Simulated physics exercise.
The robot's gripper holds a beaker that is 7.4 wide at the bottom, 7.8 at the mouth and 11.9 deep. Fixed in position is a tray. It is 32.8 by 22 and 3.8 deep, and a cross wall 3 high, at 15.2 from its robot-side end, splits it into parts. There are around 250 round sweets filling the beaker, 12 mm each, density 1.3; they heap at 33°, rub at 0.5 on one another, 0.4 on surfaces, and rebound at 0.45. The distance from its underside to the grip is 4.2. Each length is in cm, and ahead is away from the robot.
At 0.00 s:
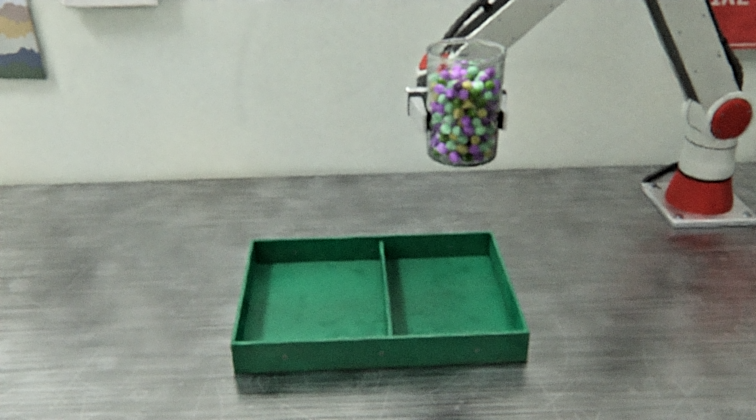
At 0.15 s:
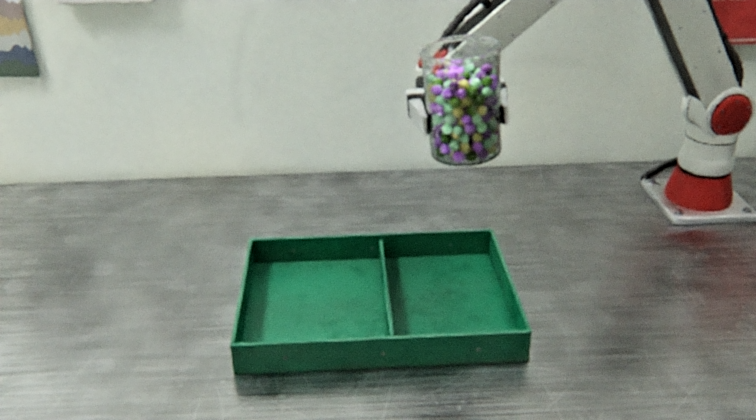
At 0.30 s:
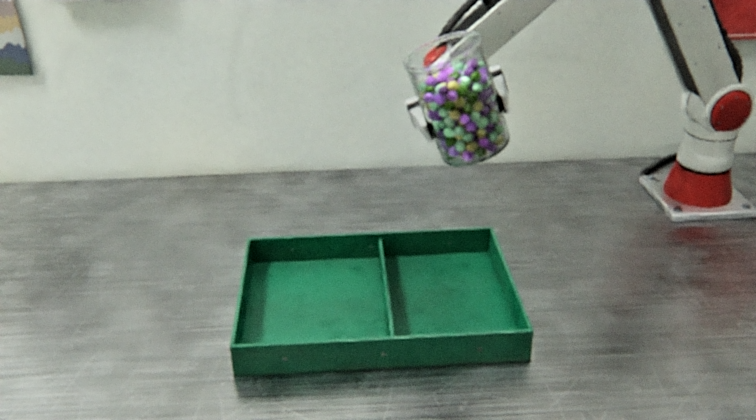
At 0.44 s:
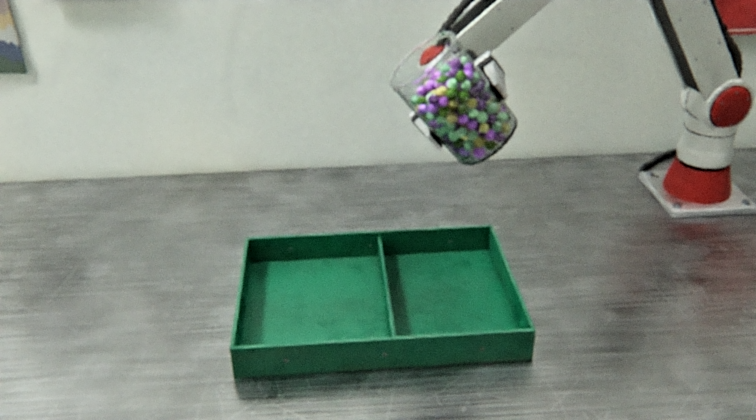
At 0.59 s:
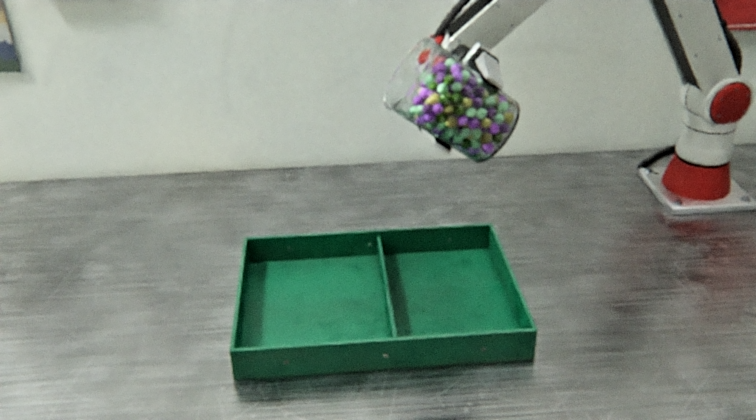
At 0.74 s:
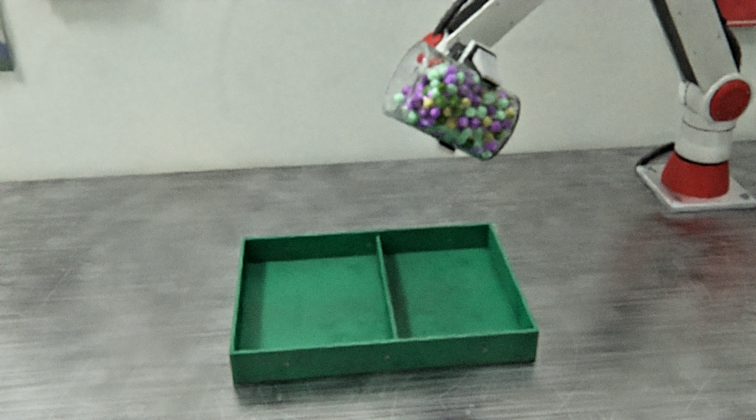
At first, a robot arm holds a clear beaker full of small purple, green and yellow balls upright above a divided green tray on a grey table. The arm then tilts the beaker steadily to the left until it leans well over, with the balls still inside and the tray empty.
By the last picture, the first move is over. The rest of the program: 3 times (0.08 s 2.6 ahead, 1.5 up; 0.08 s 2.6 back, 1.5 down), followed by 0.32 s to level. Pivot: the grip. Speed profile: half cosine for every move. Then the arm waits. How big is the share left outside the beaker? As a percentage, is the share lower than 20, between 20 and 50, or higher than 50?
The share is between 20 and 50 per cent.
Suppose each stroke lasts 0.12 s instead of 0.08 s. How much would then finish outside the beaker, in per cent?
I'd expect some 15 per cent.
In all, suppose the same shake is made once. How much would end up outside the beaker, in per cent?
20 %.
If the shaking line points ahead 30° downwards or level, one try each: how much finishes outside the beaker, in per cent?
Try one gives about 5 in a hundred, try two about 20 in a hundred.
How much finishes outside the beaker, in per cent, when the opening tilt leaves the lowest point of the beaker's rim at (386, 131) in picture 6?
My estimate is some 60 per cent.
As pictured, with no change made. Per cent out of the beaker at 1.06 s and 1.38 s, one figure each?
Roughly 20, then 30.
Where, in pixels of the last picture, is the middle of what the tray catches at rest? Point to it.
Approximately (301, 305) in pixels.
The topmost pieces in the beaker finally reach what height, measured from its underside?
Top of the fill: Near 9.0 cm.
After 1.06 s, tilted 59° forward, highest piece 30 above the table; 200 in the beaker, 18 in the far-side part, 33 in flight or on a rim.
After 1.38 s, tilted 30° forward, highest piece 31 above the table; 171 in the beaker, 64 in the far-side part, 4 on the table or floor, 12 in flight or on a rim.
After 1.74 s, level, highest piece 30 above the table; 171 in the beaker, 69 in the far-side part, 11 on the table or floor.
After 2.79 s, level, highest piece 30 above the table; 171 in the beaker, 69 in the far-side part, 11 on the table or floor.
At rest, 171 in the beaker, 69 in the far-side part, 11 on the table or floor. That is 32 % outside the beaker.
